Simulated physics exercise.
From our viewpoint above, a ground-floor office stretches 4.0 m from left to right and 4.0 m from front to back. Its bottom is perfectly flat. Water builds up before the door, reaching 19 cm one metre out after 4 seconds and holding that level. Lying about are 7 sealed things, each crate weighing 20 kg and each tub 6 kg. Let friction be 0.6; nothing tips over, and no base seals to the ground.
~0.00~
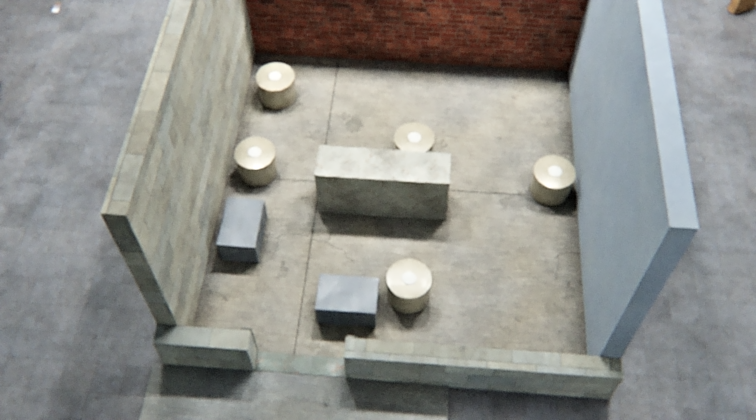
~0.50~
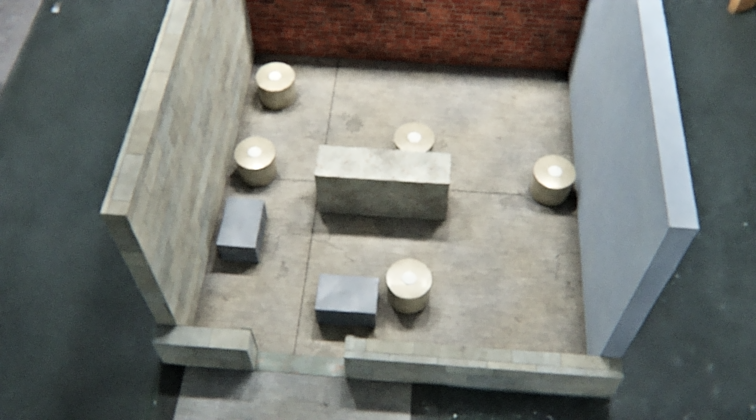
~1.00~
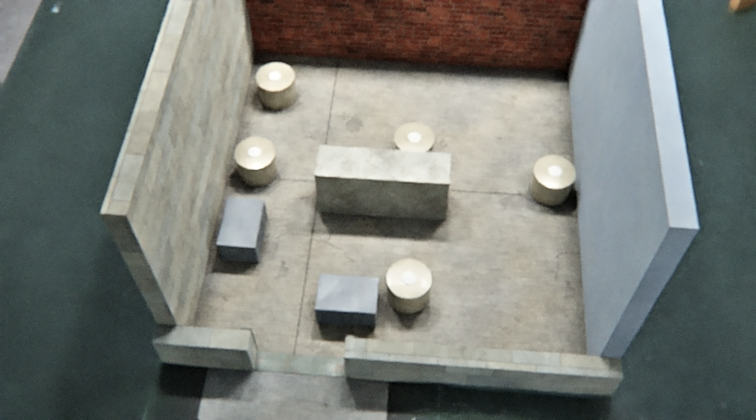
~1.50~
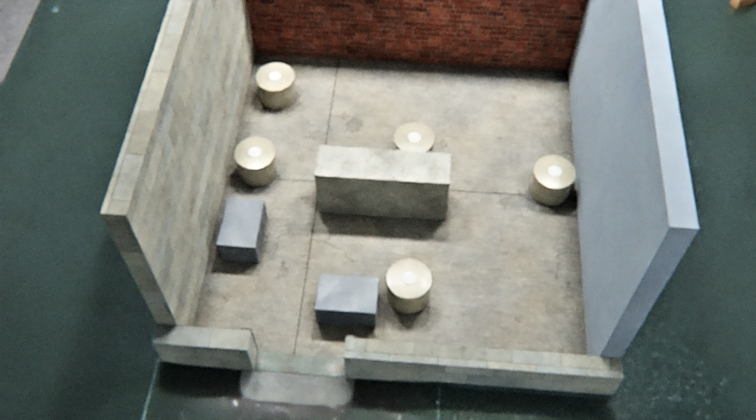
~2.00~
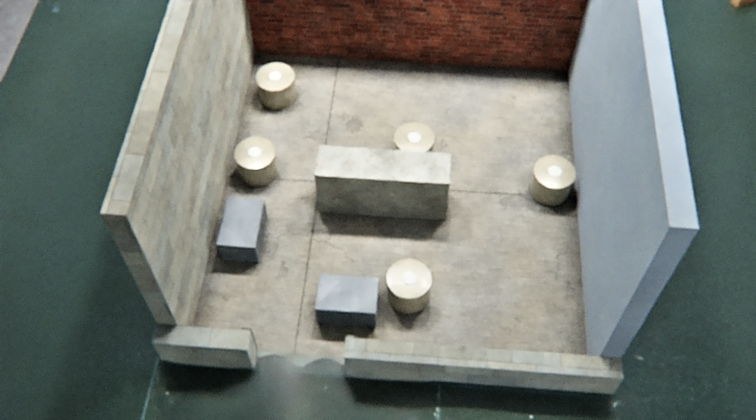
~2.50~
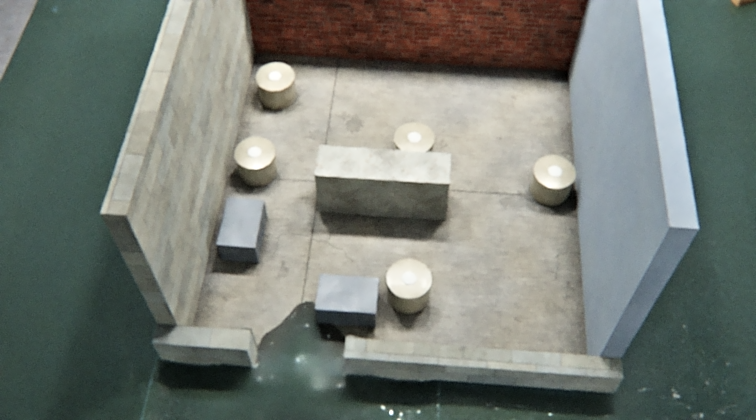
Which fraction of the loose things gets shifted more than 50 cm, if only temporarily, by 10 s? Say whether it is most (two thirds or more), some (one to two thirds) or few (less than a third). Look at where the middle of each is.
Most.
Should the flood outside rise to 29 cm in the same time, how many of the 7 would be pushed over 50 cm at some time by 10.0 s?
Under that setup the answer is 6.
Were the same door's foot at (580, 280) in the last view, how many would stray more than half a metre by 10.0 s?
3.
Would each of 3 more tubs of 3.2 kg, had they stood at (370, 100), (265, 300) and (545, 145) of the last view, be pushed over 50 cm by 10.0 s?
Order as given - above the limit, above the limit, inside the limit.
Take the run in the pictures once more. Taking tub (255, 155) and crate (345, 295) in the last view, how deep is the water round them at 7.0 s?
First about 6 cm, second about 7 cm.
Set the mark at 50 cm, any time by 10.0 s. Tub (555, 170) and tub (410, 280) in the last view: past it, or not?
First within it, then beyond it.
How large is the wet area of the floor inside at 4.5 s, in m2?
About 4.0 m2 is covered.
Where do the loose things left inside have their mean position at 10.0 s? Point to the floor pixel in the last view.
About (409, 176).
After 3.5 s 0 of 7 are over 50 cm from their spots; 0 afloat.
After 4.5 s 0 of 7 are over 50 cm from their spots; 0 afloat.
After 7.0 s 3 of 7 are over 50 cm from their spots; 1 afloat.
After 10.0 s 5 of 7 are over 50 cm from their spots, and 5 have been at some point; 3 afloat.
